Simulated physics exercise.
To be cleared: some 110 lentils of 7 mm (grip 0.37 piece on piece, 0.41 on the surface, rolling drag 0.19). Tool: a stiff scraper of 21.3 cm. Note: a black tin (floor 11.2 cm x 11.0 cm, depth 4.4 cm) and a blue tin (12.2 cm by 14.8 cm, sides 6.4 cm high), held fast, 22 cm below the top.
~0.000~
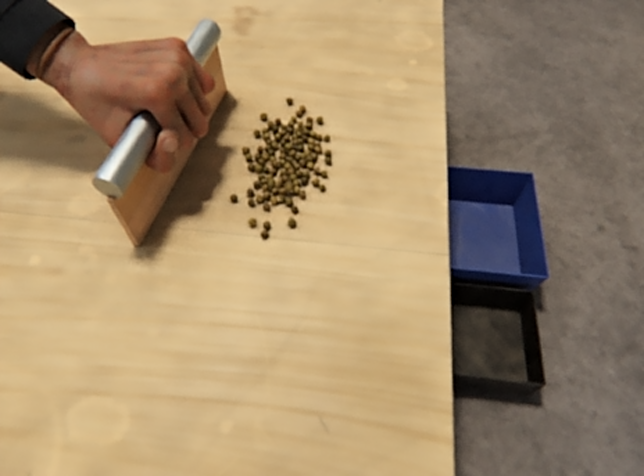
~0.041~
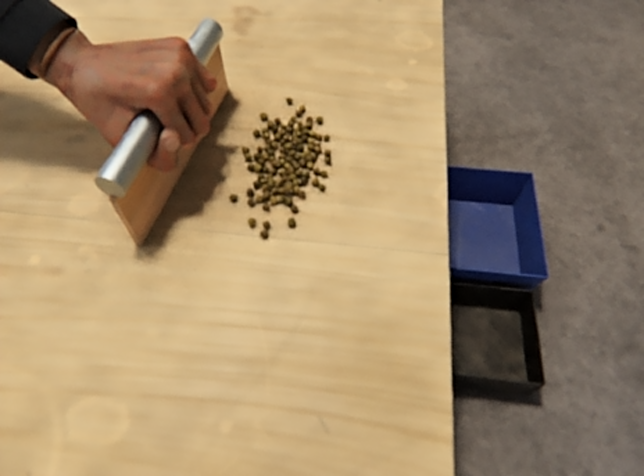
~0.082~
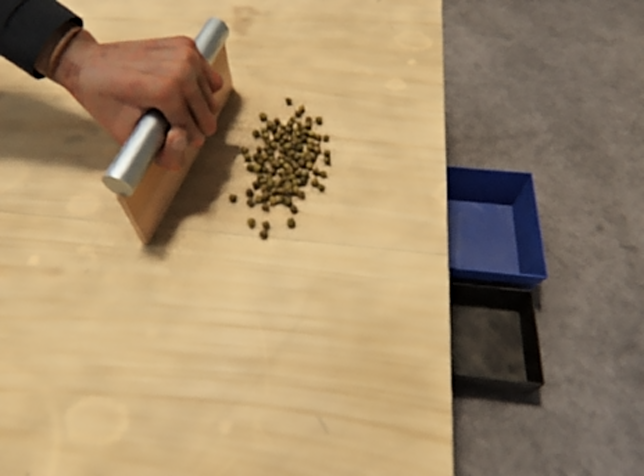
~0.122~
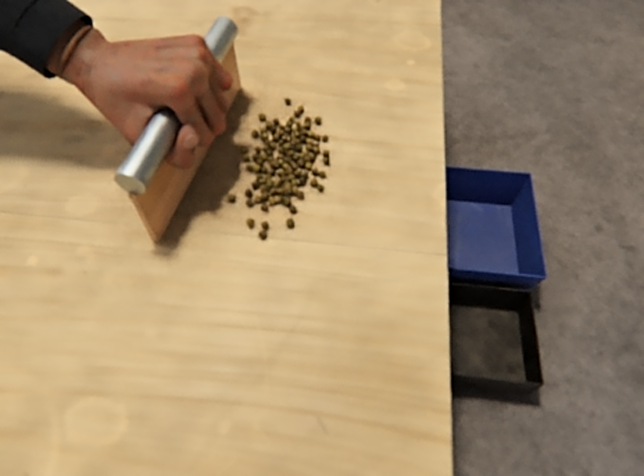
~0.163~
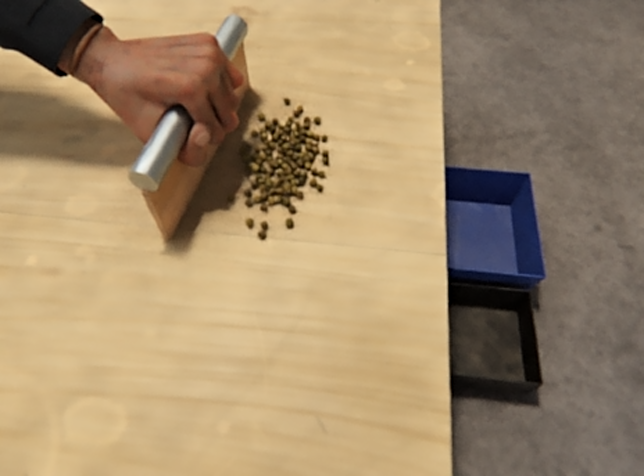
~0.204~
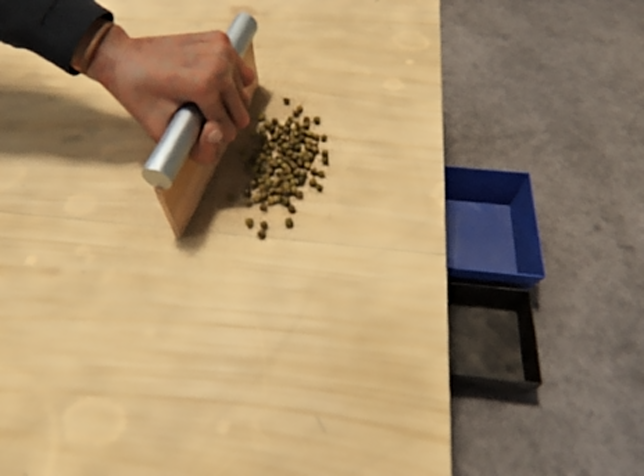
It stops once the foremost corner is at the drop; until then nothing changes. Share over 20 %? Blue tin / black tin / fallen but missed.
Blue tin: Over, black tin: Not over, missed: Not over.
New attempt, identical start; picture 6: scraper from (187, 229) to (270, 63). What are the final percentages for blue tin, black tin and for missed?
Blue tin 15 percent, black tin 70 percent, missed 5 percent.
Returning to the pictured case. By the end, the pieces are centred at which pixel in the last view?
In the final view, the middle lies around (437, 154).
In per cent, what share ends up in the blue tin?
Estimate: Approx. 35 %.
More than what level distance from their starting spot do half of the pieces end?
That comes to about 16 cm.
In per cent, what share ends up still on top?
Roughly 65 %.
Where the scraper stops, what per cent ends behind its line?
About 20 %.
After 0.59 s, scraper 14 cm from its start, spill 14 cm wide; still on top 100 %.
Then, at 0.97 s, scraper 23 cm from its start, spill 17 cm wide; still on top 100 %.
After 1.30 s, scraper 25 cm from its start, spill 18 cm wide; blue tin 30 %, off the edge, not caught 5 %, still on top 65 %.
In the end, at 1.9 s, black tin 0 %, blue tin 35 %, fallen but missed 0 %, still on top 65 %.
